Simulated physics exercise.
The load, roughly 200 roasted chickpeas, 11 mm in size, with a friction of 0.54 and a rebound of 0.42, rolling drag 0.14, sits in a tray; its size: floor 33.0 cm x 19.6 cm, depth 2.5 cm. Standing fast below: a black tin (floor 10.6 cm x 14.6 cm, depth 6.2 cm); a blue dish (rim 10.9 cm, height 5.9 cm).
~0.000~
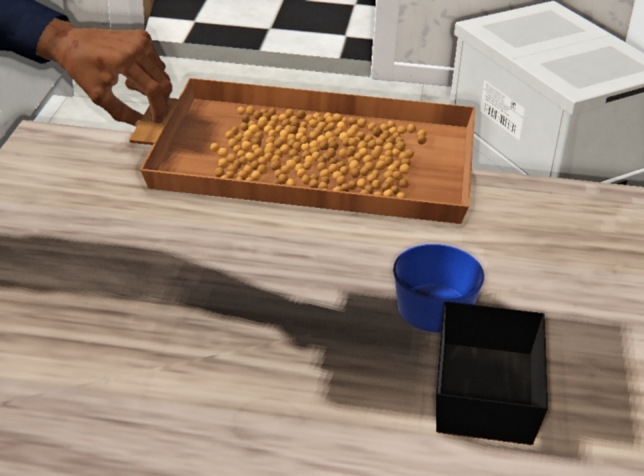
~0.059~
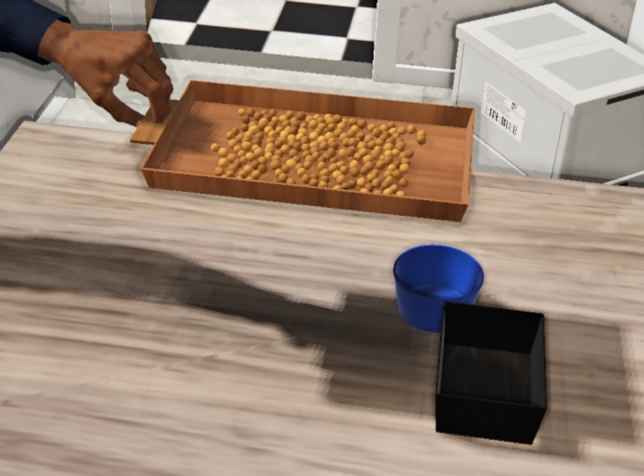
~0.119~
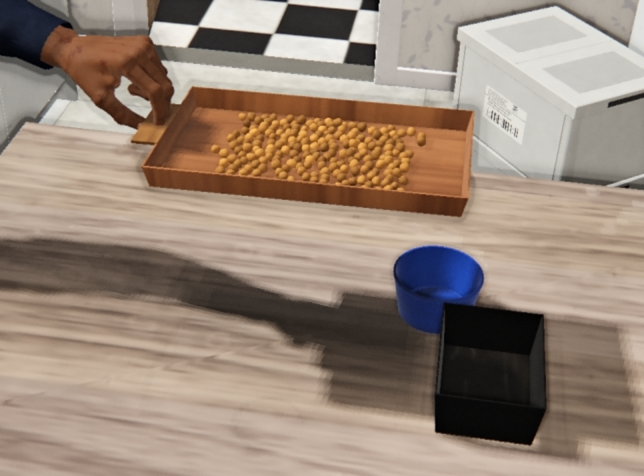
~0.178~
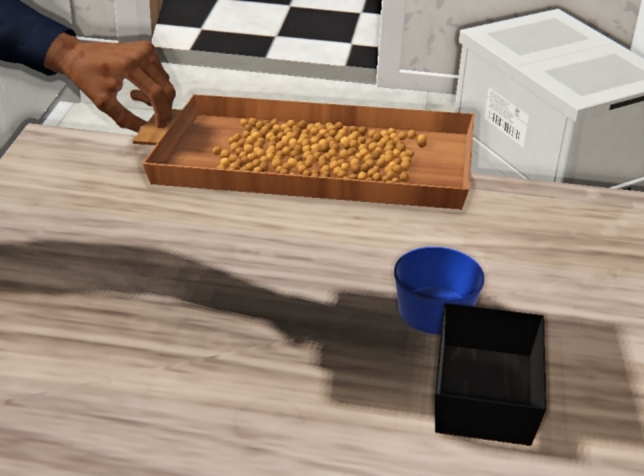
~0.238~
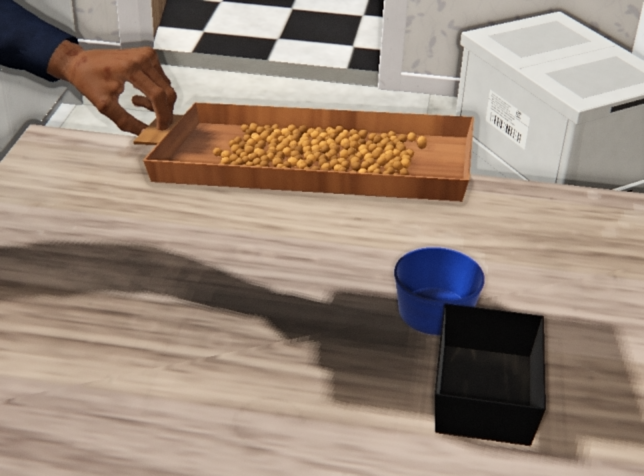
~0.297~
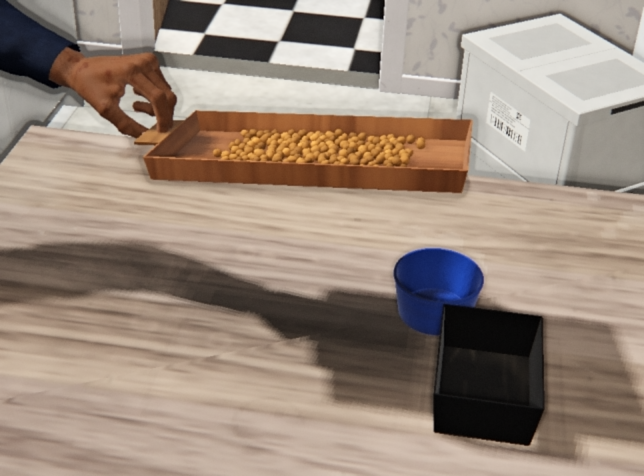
At a wood-grain counter, a hand gripped the left end of a wooden tray of roasted chickpeas and steadily tilted it toward the back, while a blue dish and a black tin stayed put.
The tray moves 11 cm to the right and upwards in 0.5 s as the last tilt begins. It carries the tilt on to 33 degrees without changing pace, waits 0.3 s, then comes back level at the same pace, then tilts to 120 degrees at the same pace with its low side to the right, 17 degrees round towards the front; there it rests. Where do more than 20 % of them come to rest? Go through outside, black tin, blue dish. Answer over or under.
Outside everything: Over; in the black tin: Under; in the blue dish: Over.
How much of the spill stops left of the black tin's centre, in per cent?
About 90 per cent.
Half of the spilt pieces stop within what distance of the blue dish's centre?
Roughly 12 cm.
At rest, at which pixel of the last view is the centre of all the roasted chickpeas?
At about (416, 331).
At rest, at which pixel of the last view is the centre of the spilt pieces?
Near (393, 349).
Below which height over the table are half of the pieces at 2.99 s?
Roughly 16 cm.
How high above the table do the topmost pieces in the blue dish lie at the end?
Roughly 3.0 cm.
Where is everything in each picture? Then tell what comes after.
Tray at (302, 189); tilt 0 degrees; leading edge at (472, 153); middle of the load at (315, 152); black tin at (493, 352); blue dish at (439, 271), in the first picture.
Tray at (302, 188); tilt 1 degrees; leading edge at (471, 152); middle of the load at (315, 152), in the second picture.
Tray at (302, 184); tilt 4 degrees; leading edge at (471, 151); middle of the load at (315, 152), in the third picture.
Tray at (303, 178); tilt 7 degrees; low side back; leading edge at (471, 148); middle of the load at (316, 153), in the fourth picture.
Tray at (303, 172); tilt 11 degrees; low side back; leading edge at (471, 146); middle of the load at (317, 153), in the fifth picture.
Tray at (302, 166); tilt 15 degrees; low side back; leading edge at (470, 143); middle of the load at (316, 153); black tin at (491, 353); blue dish at (439, 274). It turns about 65 degrees a second, in the sixth picture.
Then, at 1.33 s, tilt 12 degrees; tray 100 %; middle of all pieces on or above the table near (307, 138).
After 2.20 s, tilt 35 degrees; tray 100 %; middle of all pieces on or above the table near (476, 159).
Then, at 2.99 s, tilt 85 degrees; tray 95 %, black tin 5 %; middle of all pieces on or above the table near (436, 229).
After 3.75 s, tilt 120 degrees; outside 60 %, blue dish 40 %, black tin 5 %; middle of all pieces on or above the table near (416, 332).
By 4.1 s all is still; outside 60 %, blue dish 40 %, tray 0 %, black tin 5 %.
